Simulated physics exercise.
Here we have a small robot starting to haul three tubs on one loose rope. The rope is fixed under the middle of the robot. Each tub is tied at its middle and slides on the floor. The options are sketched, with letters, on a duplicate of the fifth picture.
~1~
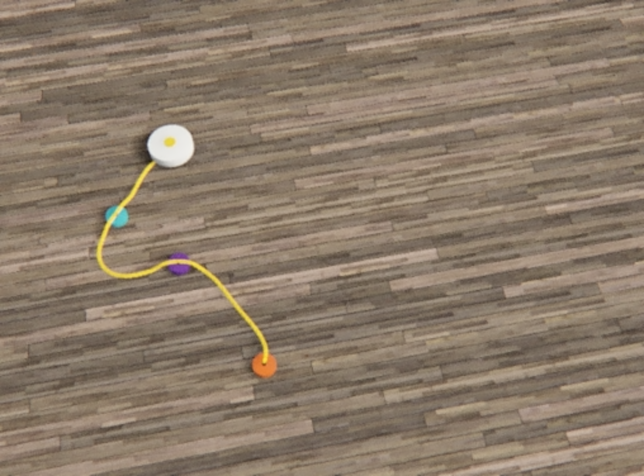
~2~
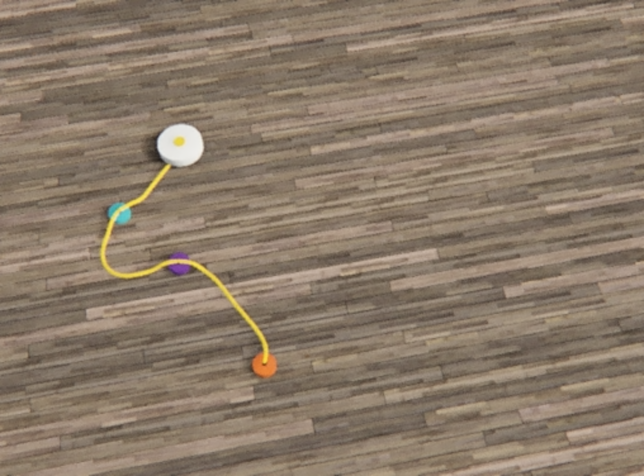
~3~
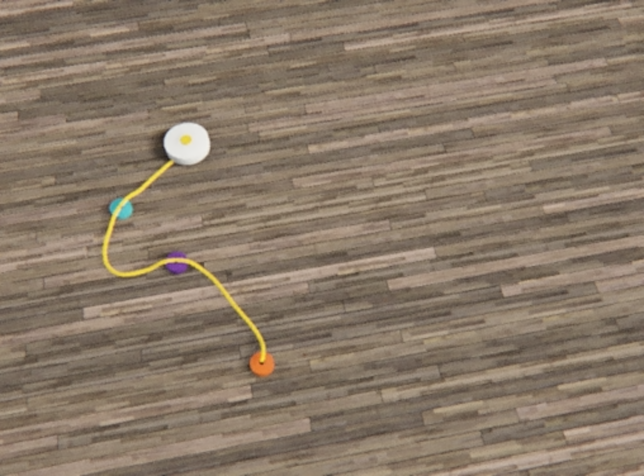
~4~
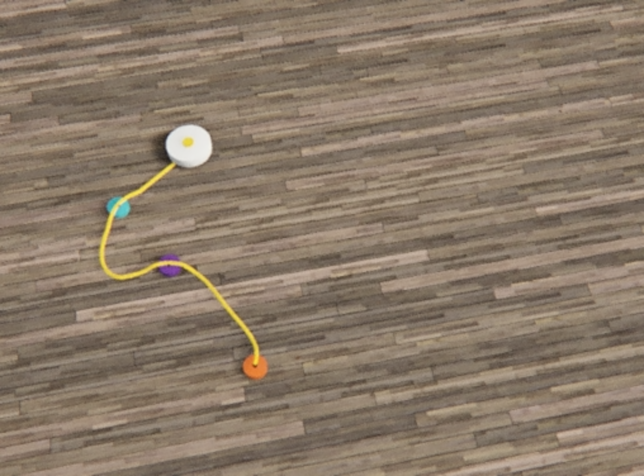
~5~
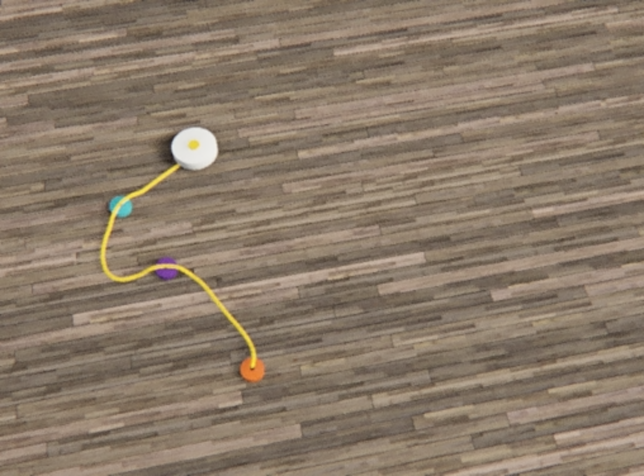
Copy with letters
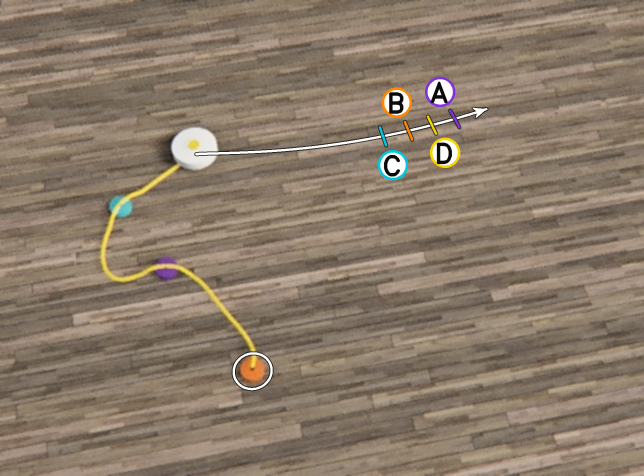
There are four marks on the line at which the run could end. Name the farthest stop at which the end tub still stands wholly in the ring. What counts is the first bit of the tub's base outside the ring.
As far as tick A.
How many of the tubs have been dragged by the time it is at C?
Two.
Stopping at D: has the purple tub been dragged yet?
Yes.
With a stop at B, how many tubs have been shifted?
By then, two.
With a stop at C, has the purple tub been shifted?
Yes.
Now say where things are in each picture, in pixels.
In the first picture, turquoise tub (117, 216); robot (171, 147); orange tub (264, 365).
In the second picture, robot (181, 146); turquoise tub (119, 213); purple tub (179, 263).
In the third picture, robot (187, 145); turquoise tub (121, 208); purple tub (177, 262).
In the fourth picture, robot (189, 147); turquoise tub (118, 207); purple tub (170, 265).
In the fifth picture, robot (195, 150); turquoise tub (121, 206); purple tub (166, 268); orange tub (252, 370).
On the marked copy, A at (455, 119); B at (408, 131); C at (383, 136); D at (432, 125); the ring at (253, 371); the route from (196, 154) via (347, 143) to (487, 109).
With A. Early on, robot (289, 145); orange tub (252, 370); purple tub (166, 268); turquoise tub (201, 175).
Further on, robot (382, 132); orange tub (252, 370); purple tub (192, 248); turquoise tub (299, 170).
At the end, robot (456, 114); orange tub (252, 367); purple tub (277, 230); turquoise tub (378, 154); the ringed tub at the far end is still in its ring.
As for the rest, B is safe but short; C is safe but short; D is safe but short.
